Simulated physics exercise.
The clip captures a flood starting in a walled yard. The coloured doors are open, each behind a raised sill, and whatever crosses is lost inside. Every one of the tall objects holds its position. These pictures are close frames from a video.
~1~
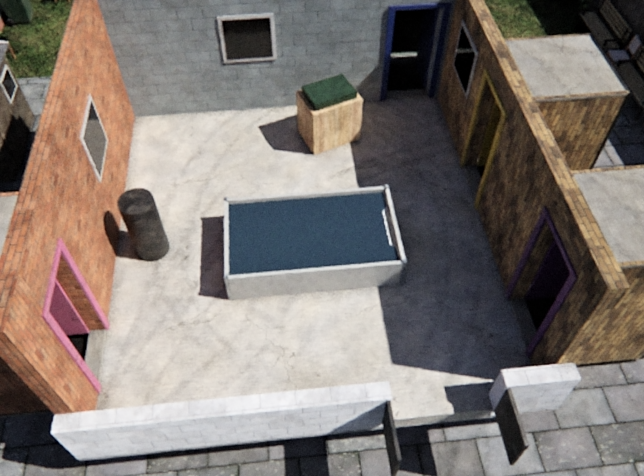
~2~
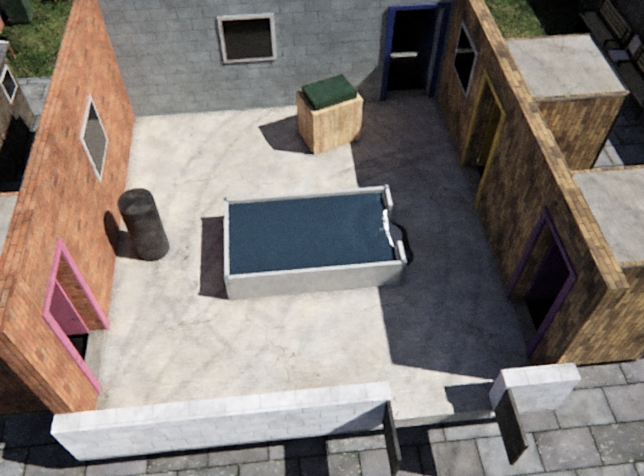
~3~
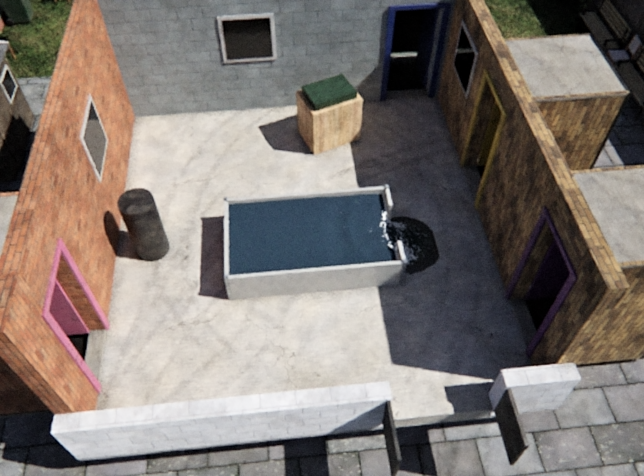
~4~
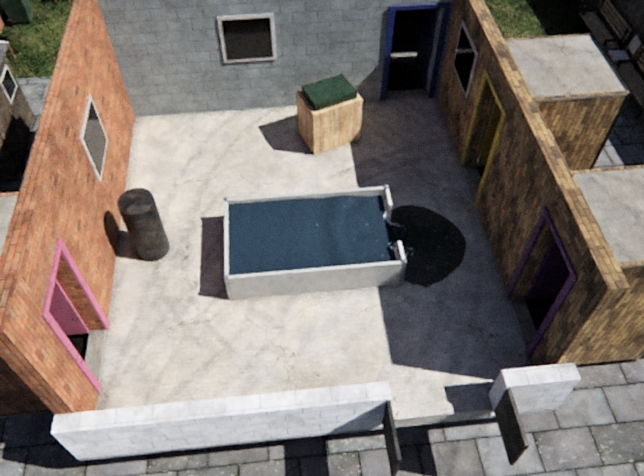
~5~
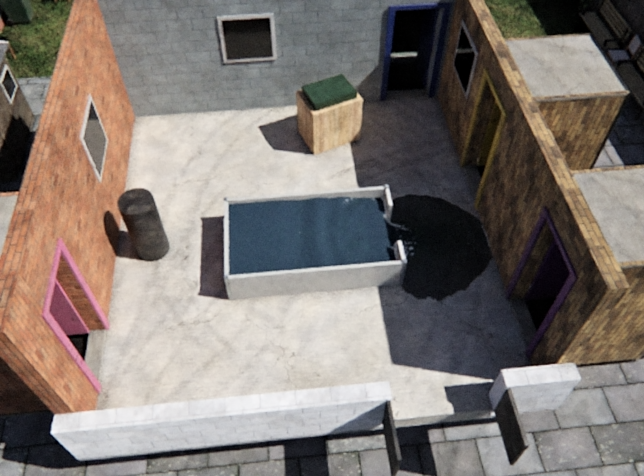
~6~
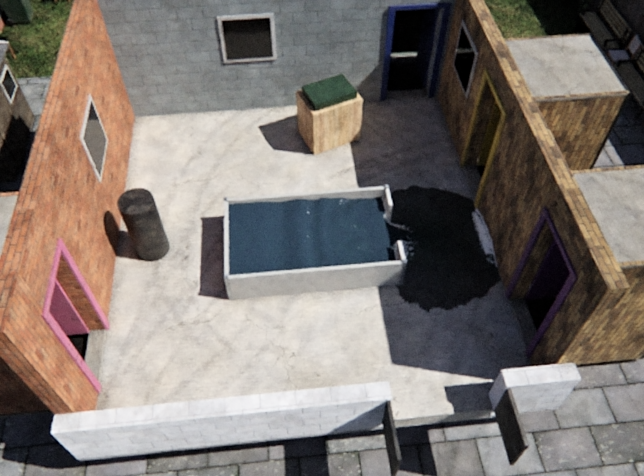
Walled yard with a water tank, its right end opening and water pouring out, spreading in a dark pool across the floor.
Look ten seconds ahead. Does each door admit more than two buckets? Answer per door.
The blue door: It does; the pink door: It does not; the purple door: It does; the yellow door: It does.
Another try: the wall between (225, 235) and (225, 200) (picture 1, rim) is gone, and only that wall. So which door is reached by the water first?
You want the pink one.
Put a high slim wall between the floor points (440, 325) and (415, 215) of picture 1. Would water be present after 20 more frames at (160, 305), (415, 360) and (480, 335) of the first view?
Results in order: Bone-dry / swamped / bone-dry.
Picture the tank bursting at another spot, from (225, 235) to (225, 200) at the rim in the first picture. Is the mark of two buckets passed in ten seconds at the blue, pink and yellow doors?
I'd say the blue keeps within bounds, the pink gets too much as well, and the yellow keeps within bounds.
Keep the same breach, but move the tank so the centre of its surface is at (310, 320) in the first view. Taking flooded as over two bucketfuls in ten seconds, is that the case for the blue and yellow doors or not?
I'd say the blue door runs past the limit and the yellow door remains below.
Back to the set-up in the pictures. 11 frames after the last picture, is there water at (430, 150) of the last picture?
My call: Swamped.
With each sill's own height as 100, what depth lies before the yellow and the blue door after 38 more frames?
First around 120 percent, second around 280 percent.
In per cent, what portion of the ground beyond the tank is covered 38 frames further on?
That should be about 45 %.
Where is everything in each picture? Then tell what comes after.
Still water in the water tank at (311, 233), in the first frame.
The front is at a hidden place, out from the gap at (391, 239), in the second frame.
The front is at (433, 257), out from the gap at (391, 240), in the third frame.
The front is at (461, 243), out from the gap at (391, 239), in the fourth frame.
The front is at (488, 250), out from the gap at (391, 239), in the fifth frame.
Water pours out at (391, 239) and has run to (496, 273), in the sixth frame.
A moment on, water covers 10 % of the floor; the blue door not reached, the pink door not reached, the purple door wet at the sill, nothing in, the yellow door under two buckets in.
Next, water covers 20 % of the floor; the blue door not reached, the pink door not reached, the purple door under two buckets in, the yellow door under two buckets in.
Then, water covers 30 % of the floor; the blue door over two buckets in, the pink door not reached, the purple door over two buckets in, the yellow door over two buckets in.
Later, water covers 45 % of the floor; the blue door far over two buckets in, the pink door not reached, the purple door over two buckets in, the yellow door over two buckets in.
In the end, water covers 75 % of the floor; the blue door far over two buckets in, the pink door wet at the sill, nothing in, the purple door over two buckets in, the yellow door over two buckets in.
